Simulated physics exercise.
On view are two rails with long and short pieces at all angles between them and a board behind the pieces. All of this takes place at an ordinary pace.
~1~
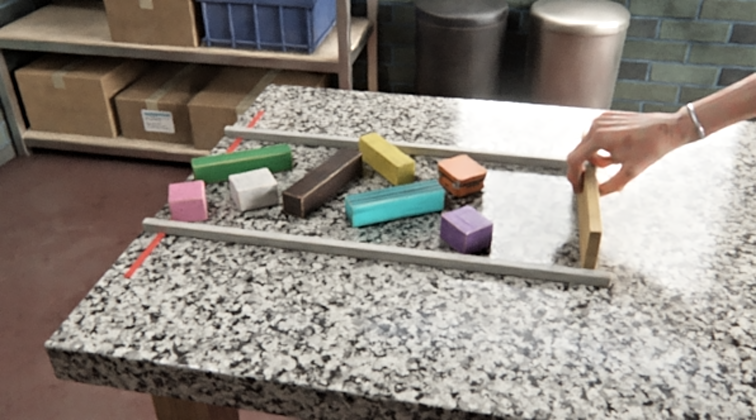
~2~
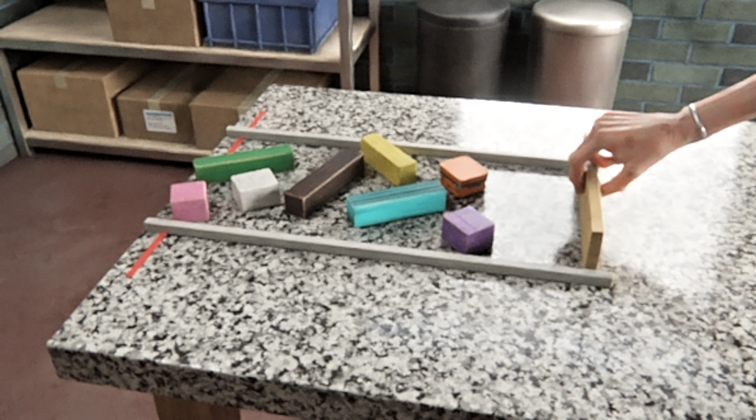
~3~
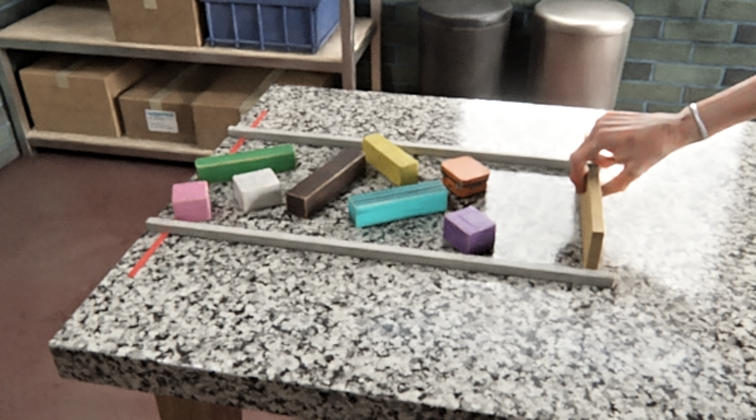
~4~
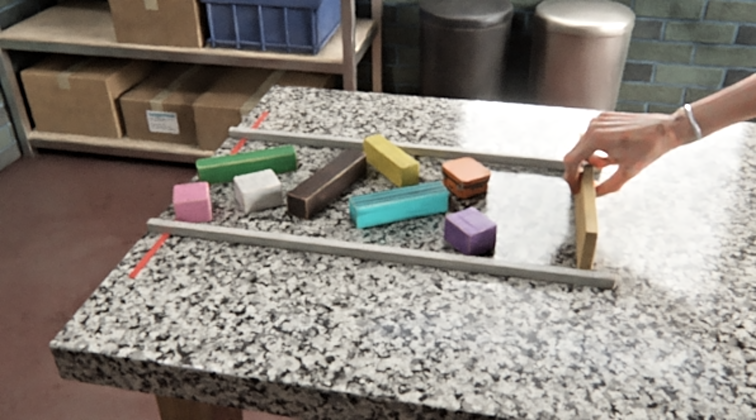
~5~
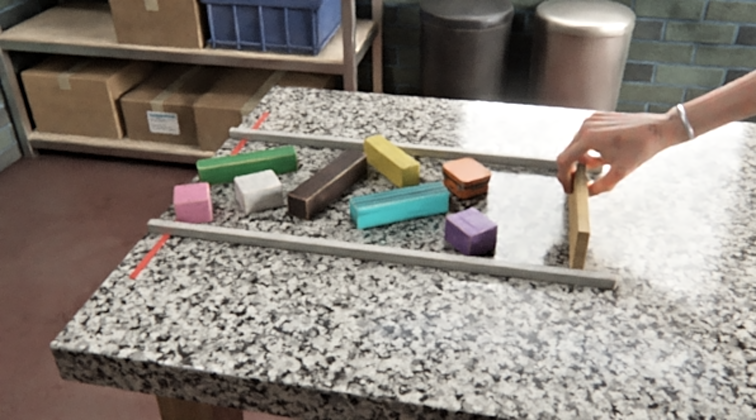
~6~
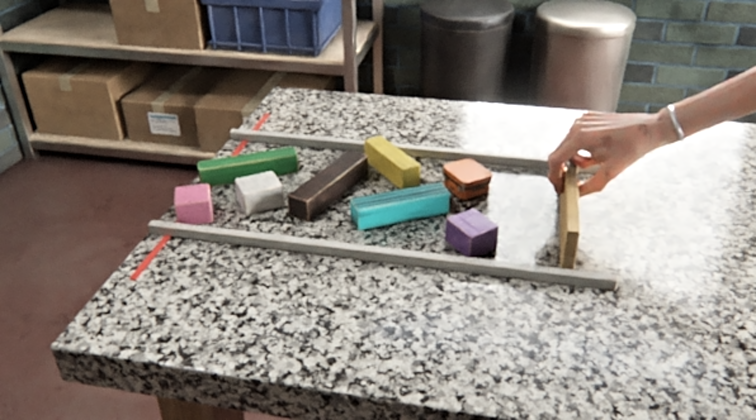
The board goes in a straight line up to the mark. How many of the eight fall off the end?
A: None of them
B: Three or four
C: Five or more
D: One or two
C.
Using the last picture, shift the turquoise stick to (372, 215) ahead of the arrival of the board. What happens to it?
It drops down.
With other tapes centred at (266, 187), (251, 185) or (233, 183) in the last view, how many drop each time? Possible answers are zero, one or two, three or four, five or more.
Falls: One to two; three to four; at least five.
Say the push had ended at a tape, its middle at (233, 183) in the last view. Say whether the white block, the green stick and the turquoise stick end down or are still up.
One by one: The white block topples, the green stick topples, the turquoise stick holds its spot.
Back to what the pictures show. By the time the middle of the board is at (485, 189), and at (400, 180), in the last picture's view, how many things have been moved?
The count is 2 at the first point and 5 at the second.
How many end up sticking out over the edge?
The count is 2.
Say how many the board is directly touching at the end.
The answer is 2.
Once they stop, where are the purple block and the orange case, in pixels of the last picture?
Roughly (161, 209), and the other roughly (217, 148).
Soon after, none off yet; pink block at rest near (194, 205); green stick at rest near (249, 167); white block at rest near (260, 192).
After that, none off yet; pink block at rest near (194, 205); green stick moving near (244, 166); white block displaced a little near (245, 190).
And then, one off so far; pink block displaced a little near (174, 207); green stick on its side near (186, 207); white block displaced well along near (174, 181).
In the end, the number that fall off is five or more; gone, turquoise stick, yellow bar, black bar, white block, green stick and pink block.
